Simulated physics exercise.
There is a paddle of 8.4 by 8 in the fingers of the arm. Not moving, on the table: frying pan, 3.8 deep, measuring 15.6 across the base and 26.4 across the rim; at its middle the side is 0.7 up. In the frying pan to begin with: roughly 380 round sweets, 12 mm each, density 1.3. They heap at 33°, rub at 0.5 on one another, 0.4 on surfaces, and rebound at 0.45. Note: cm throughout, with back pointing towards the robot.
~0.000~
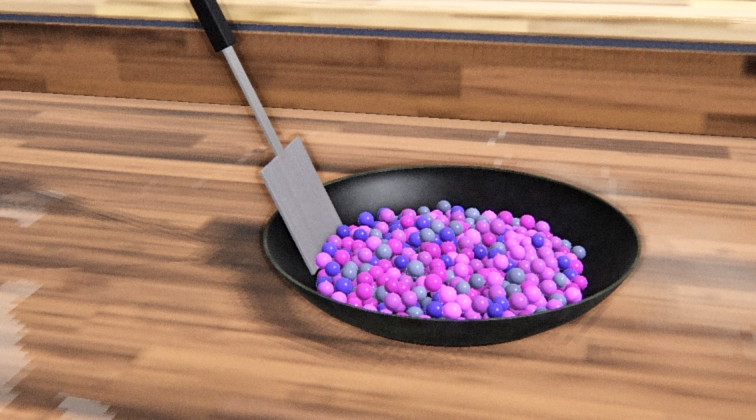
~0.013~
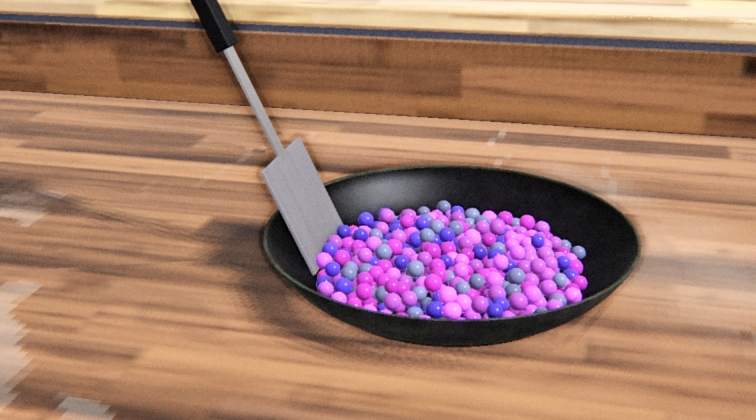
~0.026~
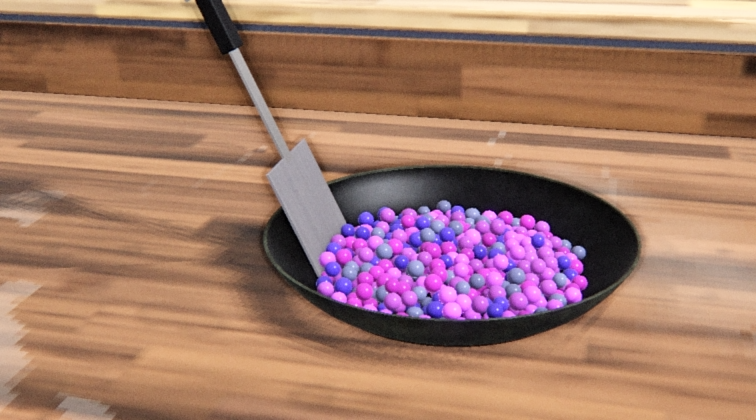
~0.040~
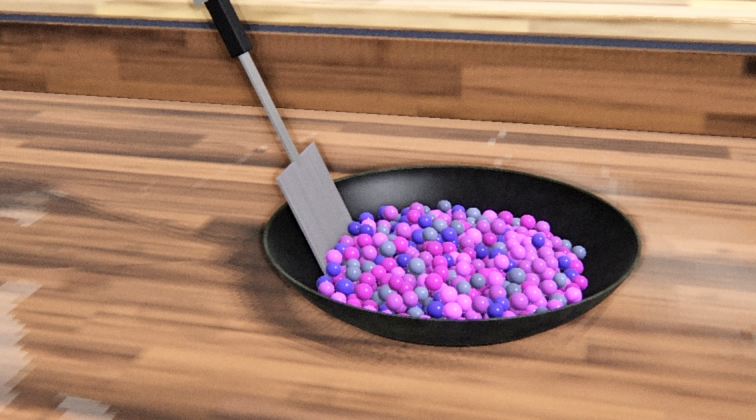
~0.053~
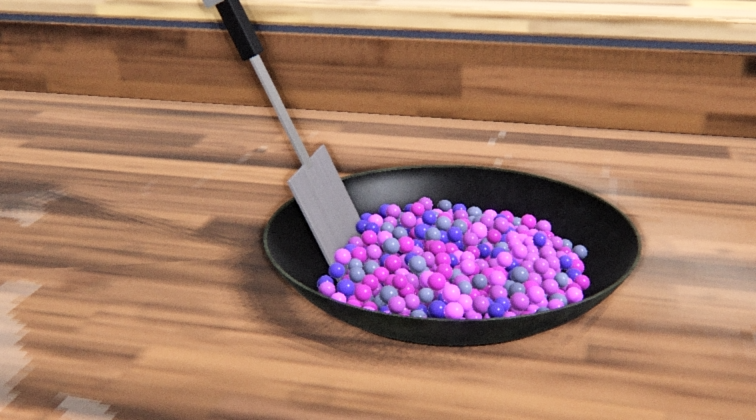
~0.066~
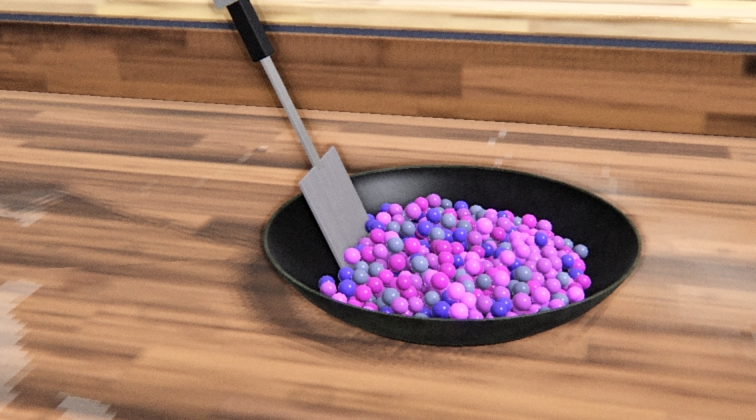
To begin with, a metal paddle with a black handle leans inside the left edge of a black frying pan filled with pink, purple, blue and grey round sweets. The paddle then slides slowly a short way right, pushing the nearest sweets into a slightly higher heap while the pan stays still.
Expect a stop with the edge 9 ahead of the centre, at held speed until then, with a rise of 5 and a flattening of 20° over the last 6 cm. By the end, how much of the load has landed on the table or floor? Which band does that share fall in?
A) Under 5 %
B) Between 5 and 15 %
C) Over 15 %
(B) Between 5 and 15 %.
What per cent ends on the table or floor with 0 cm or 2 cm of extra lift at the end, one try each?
You'd get some 5 per cent with the first setting and some 10 per cent with the second.
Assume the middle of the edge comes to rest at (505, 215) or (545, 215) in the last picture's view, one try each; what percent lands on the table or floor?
Estimates, in order: 0 % and 0 %.
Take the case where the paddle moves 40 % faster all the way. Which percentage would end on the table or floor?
About 20 per cent.
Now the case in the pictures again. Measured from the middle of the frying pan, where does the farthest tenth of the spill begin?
Around 35 centimetres from the centre.
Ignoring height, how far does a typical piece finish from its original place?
Level distance of roughly 4 cm.
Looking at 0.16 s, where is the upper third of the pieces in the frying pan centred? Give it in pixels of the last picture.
(495, 252).
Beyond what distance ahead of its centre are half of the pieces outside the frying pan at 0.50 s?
I'd say some 18 centimetres.
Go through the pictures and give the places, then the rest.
In the first frame, the paddle top edge at (280, 153), sloping 65°; upper third of the load around (447, 253), from x 325 to 580, top at y 210; 375 in the frying pan.
In the second frame, the paddle top edge at (281, 154), sloping 65°; upper third of the load around (447, 253), from x 325 to 580, top at y 210.
In the third frame, the paddle top edge at (286, 156), sloping 65°; upper third of the load around (447, 253), from x 325 to 580, top at y 210.
In the fourth frame, the paddle top edge at (296, 159), sloping 65°; upper third of the load around (436, 253), from x 325 to 580, top at y 205.
In the fifth frame, the paddle top edge at (306, 162), sloping 65°; upper third of the load around (436, 251), from x 325 to 580, top at y 205.
In the sixth frame, the paddle top edge at (317, 164), sloping 65°; upper third of the load around (443, 250), from x 325 to 585, top at y 200; 375 in the frying pan.
After 0.16 s, sloping 65°, highest piece 4 above the table; 375 in the frying pan.
After 0.25 s, sloping 59°, highest piece 5 above the table; 375 in the frying pan.
After 0.50 s, sloping 45°, highest piece 5 above the table; 339 in the frying pan, 34 on the table or floor, 2 on the blade or in flight.
After 1.55 s, sloping 45°, highest piece 4 above the table; 339 in the frying pan, 36 on the table or floor.
In the end, 339 in the frying pan, 36 on the table or floor. That is 10 % on the table or floor.
